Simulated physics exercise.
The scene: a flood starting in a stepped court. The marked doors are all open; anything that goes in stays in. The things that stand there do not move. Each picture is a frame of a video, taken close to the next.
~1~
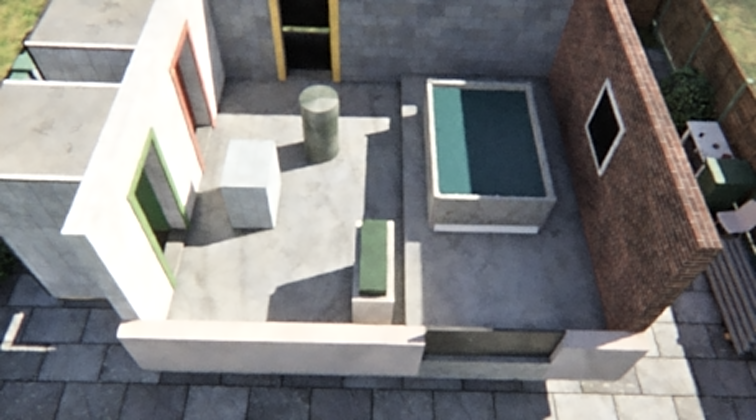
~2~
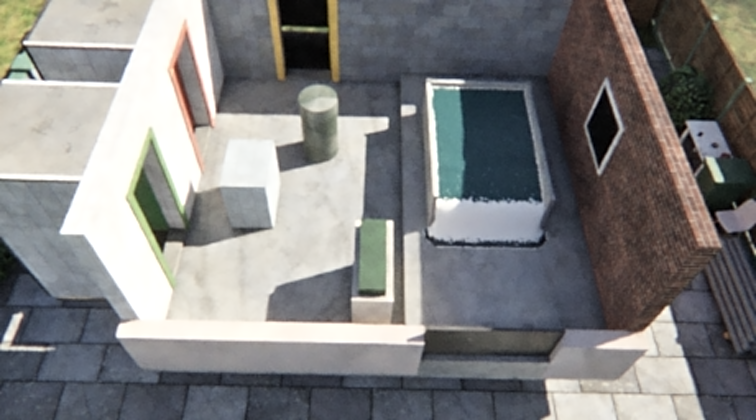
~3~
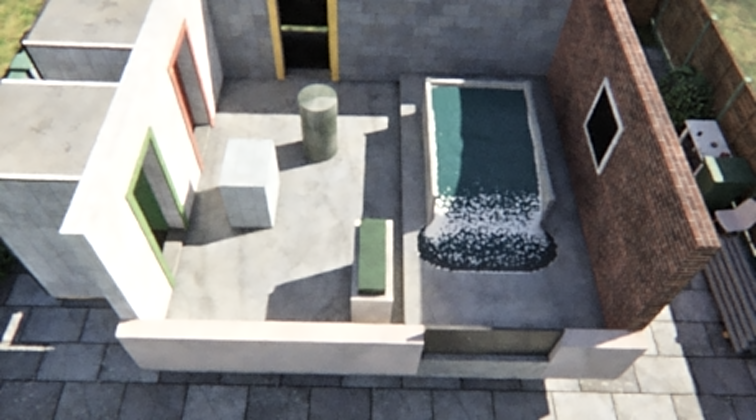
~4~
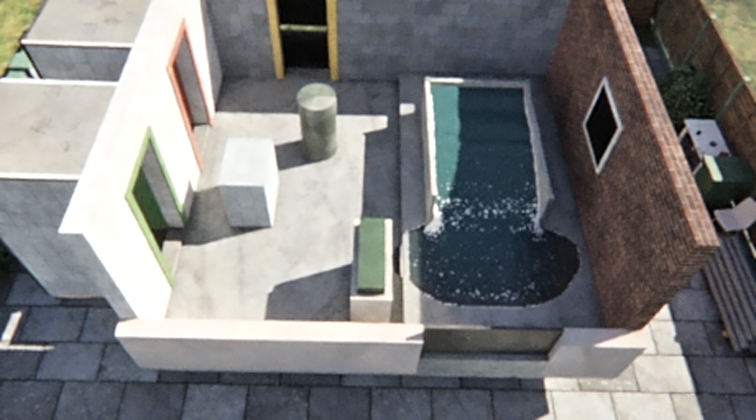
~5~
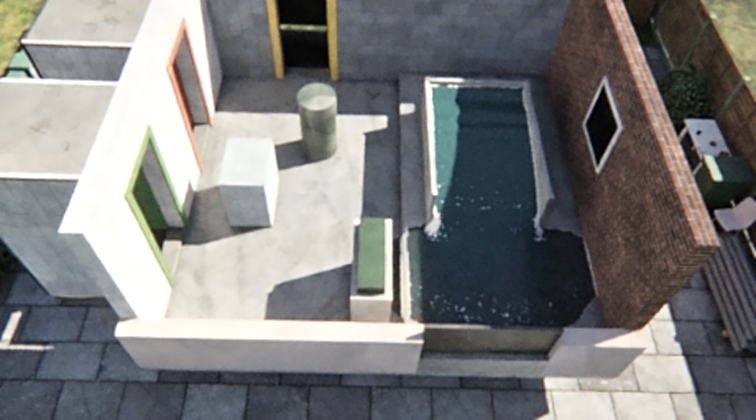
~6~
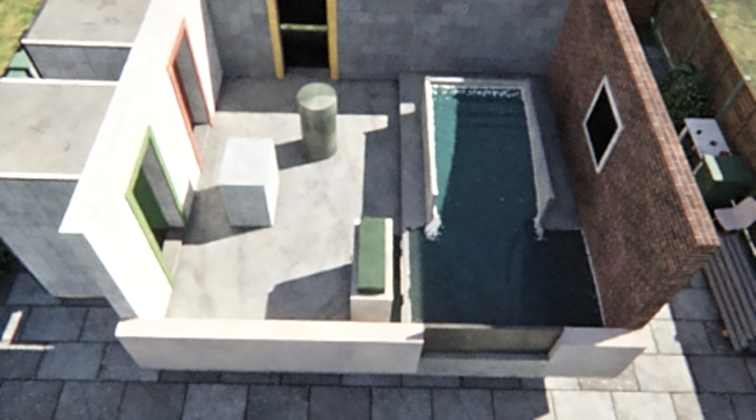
Walled concrete court with a brick side wall, dark green water pouring from an open tank and spreading across the right-hand floor.
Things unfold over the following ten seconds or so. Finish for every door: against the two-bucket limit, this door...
The green door surpasses it; the red door surpasses it; the yellow door surpasses it.
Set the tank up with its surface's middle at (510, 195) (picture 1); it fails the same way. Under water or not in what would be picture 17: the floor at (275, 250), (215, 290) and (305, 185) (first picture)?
I'd say still dry for the first, swamped for the second and still dry for the third.
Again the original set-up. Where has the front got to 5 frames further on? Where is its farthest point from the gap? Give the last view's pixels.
About (293, 346).
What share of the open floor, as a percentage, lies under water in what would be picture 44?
About 90 per cent.
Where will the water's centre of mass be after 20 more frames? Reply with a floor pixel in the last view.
Roughly (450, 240).
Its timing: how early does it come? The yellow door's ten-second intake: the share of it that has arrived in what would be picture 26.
My estimate: Close to 0 per cent.
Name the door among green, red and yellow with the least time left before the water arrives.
The door marked green.
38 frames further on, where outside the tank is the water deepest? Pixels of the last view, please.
It should be close to (399, 323).
A moment on, water covers 20 % of the floor; the green door not reached, the red door not reached, the yellow door not reached.
Next, water covers 30 % of the floor; the green door not reached, the red door not reached, the yellow door not reached.
Then, water covers 65 % of the floor; the green door under two buckets in, the red door not reached, the yellow door not reached.
Later, water covers 90 % of the floor; the green door over two buckets in, the red door under two buckets in, the yellow door under two buckets in.
In the end, water covers 95 % of the floor; the green door over two buckets in, the red door over two buckets in, the yellow door over two buckets in.
